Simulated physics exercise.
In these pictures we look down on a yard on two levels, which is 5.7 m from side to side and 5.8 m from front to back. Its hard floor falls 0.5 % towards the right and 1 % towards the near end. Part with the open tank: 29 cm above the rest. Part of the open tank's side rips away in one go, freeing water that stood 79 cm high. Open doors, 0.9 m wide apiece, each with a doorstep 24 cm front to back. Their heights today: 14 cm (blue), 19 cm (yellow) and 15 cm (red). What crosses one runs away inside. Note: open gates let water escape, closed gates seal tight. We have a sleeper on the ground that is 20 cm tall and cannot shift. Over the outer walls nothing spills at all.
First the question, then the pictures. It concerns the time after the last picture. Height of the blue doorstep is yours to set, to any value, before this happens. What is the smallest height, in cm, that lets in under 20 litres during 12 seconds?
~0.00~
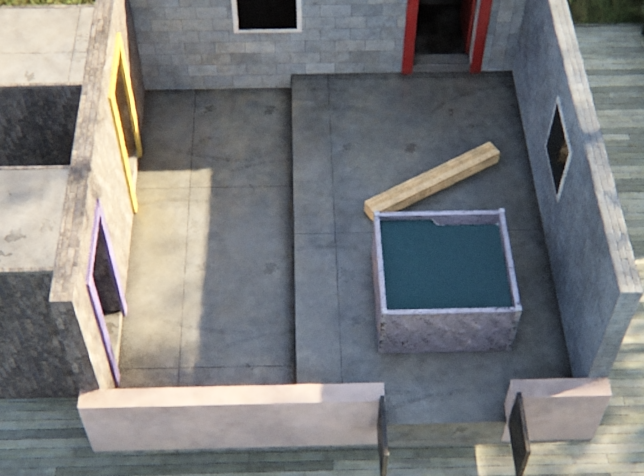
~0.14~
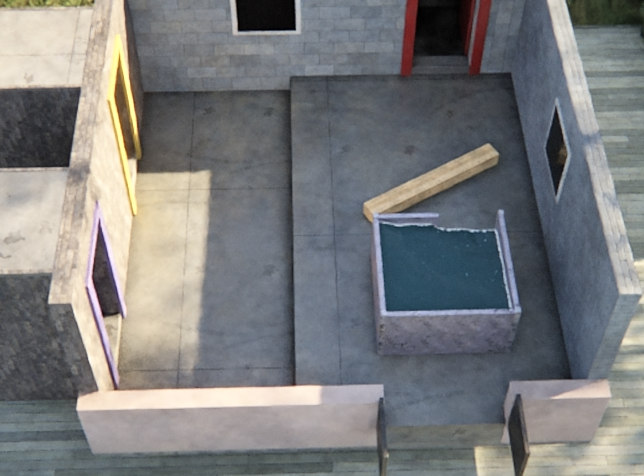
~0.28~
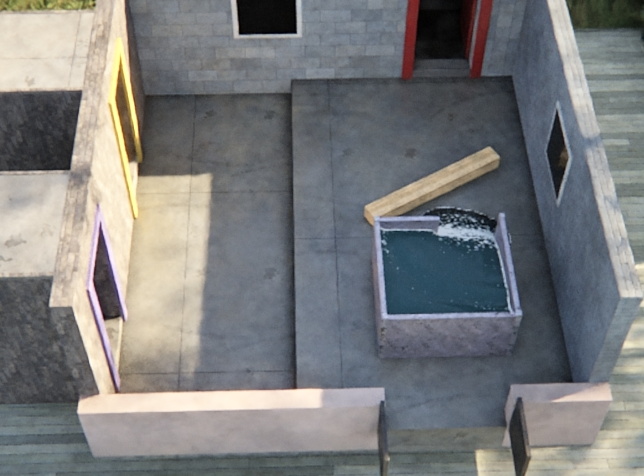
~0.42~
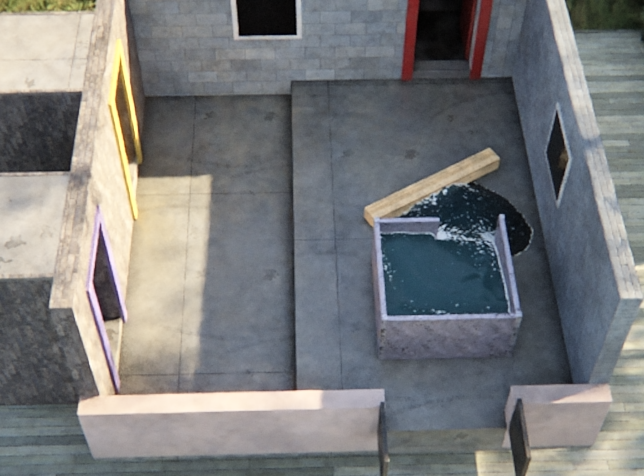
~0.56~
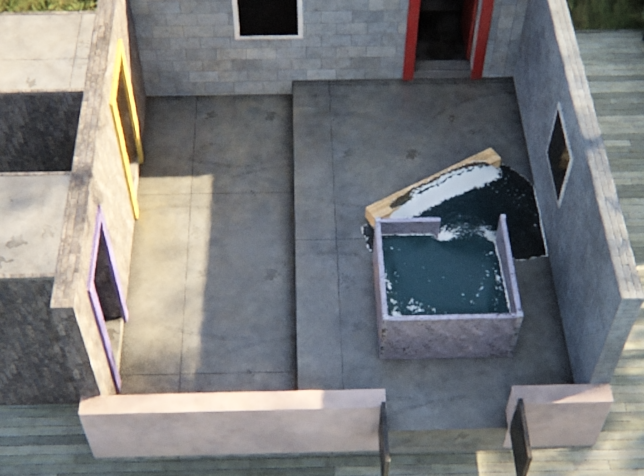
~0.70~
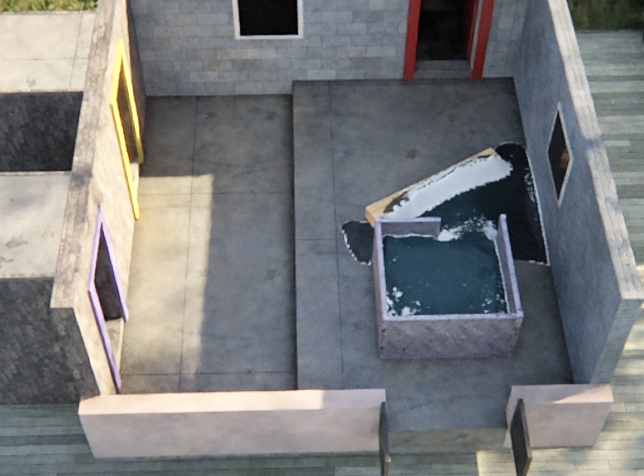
7 cm.
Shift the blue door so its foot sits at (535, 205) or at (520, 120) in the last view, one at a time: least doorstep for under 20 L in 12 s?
Roughly 22 cm, then roughly 11.5 cm.
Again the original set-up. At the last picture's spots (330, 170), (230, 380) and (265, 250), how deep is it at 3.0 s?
About 1, 0 and 1 cm.
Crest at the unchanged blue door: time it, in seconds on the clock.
At roughly 11.0 s.
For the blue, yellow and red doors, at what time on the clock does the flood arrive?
The blue door at 4.0 s, the yellow door at 4.5 s and the red door at 1.6 s.
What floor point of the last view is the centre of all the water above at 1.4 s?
Centre of the water: Approx. (455, 255) px.
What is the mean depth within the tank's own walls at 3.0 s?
Mean depth: Approx. 28 cm.
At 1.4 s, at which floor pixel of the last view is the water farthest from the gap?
Look about (507, 78) in the last picture.
After 1.4 s water covers 20 % of the floor, deepest (44 cm) near (515, 184); it has not reached the blue door.
After 3.0 s water covers 40 % of the floor, deepest (26 cm) near (453, 195); it has not reached the blue door.
After 12.0 s water covers 95 % of the floor, deepest (13 cm) near (217, 428); 10 cm at the blue door, 0 litres in over its 14 cm doorstep.
At the blue door as built, the water arrived by 4.2 s and peaked near 12 cm at 11.0 s.
With a doorstep of 6.5 cm, 27 litres would have come in within the 12 s; with 8 cm, 14 litres. So under 20 litres takes about 7 cm.
